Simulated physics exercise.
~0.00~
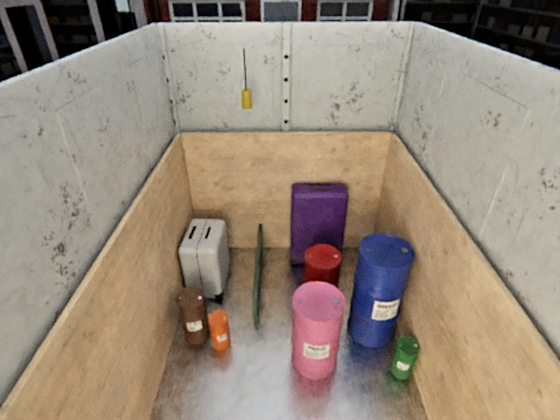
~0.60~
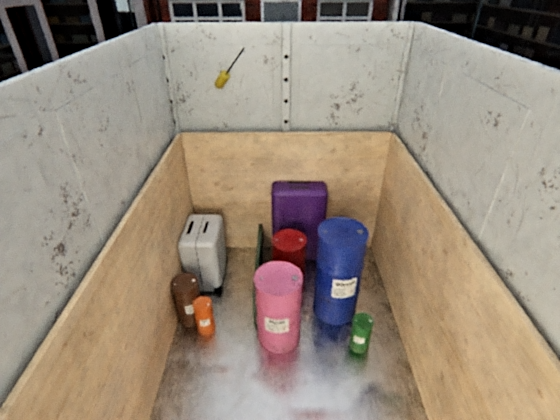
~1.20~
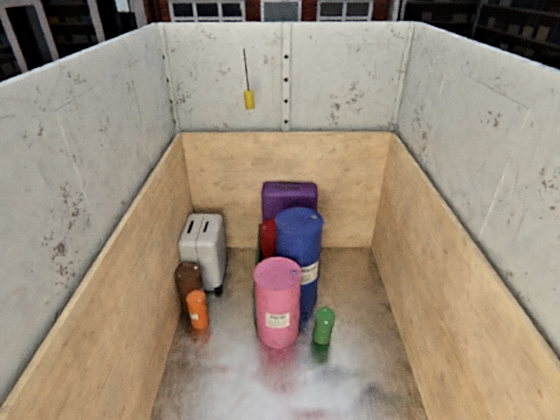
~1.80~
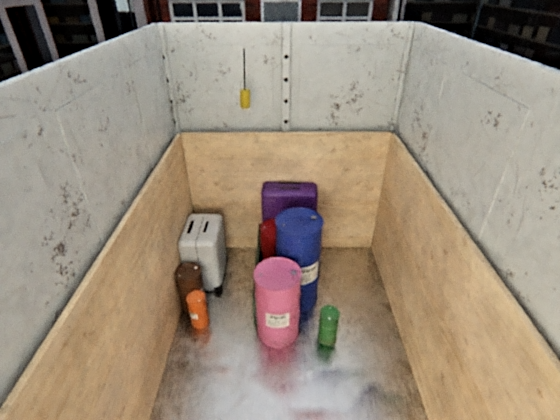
Drums, canisters and a purple case sliding left across a van's load bay, bunching near a white case and settling upright.
